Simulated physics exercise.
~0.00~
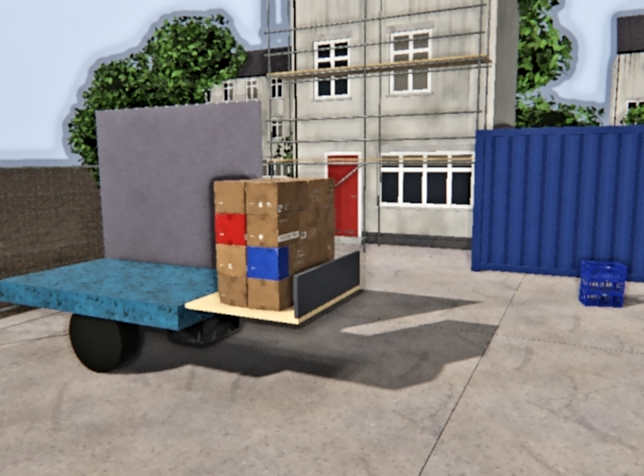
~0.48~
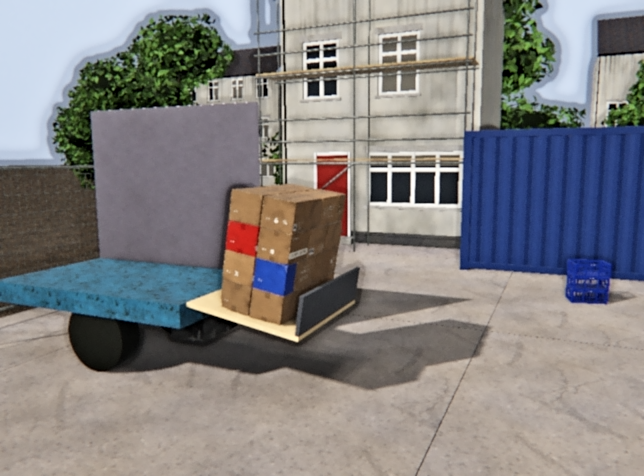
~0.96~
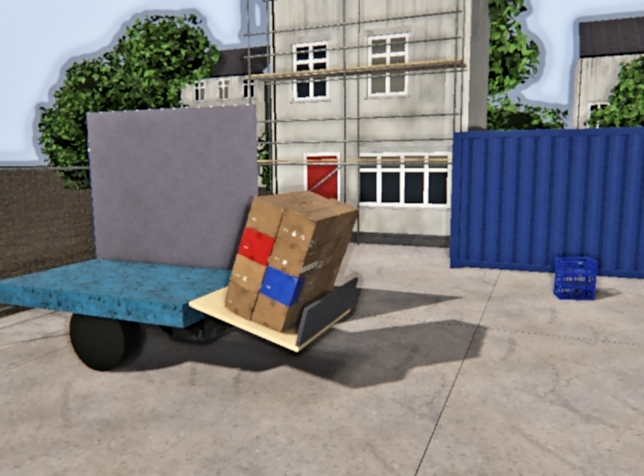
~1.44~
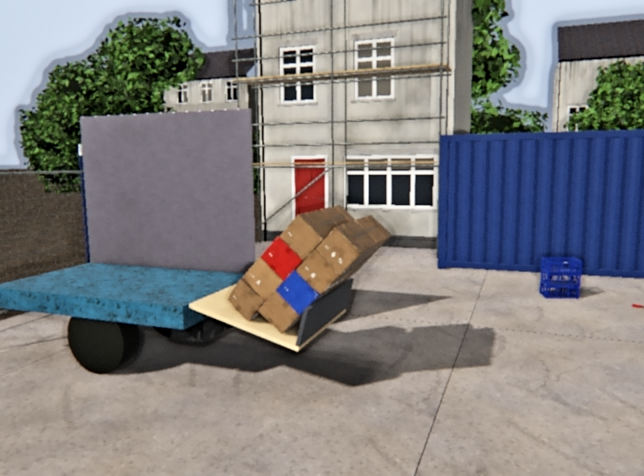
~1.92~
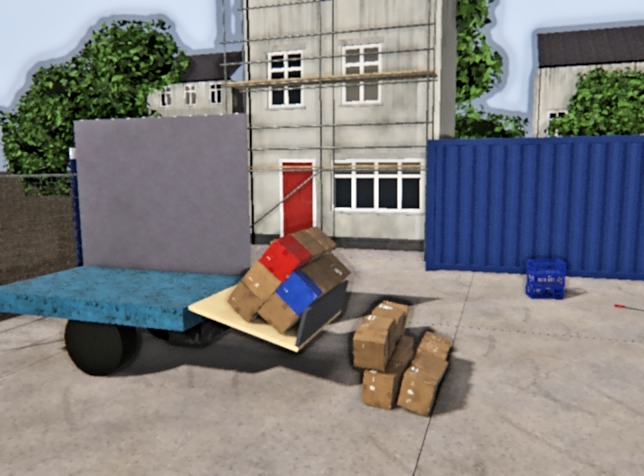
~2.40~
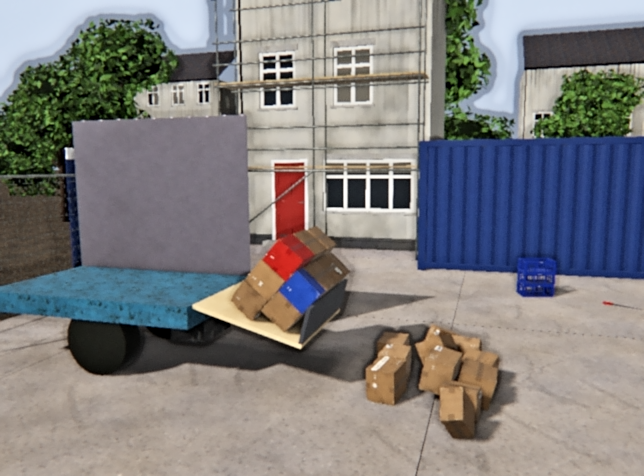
A stack of brown cartons on the back of a lorry leaned to the right as its platform tilted down, and several toppled onto the ground in a scattered heap, while the red and blue ones stayed slumped on the sloping platform with others.
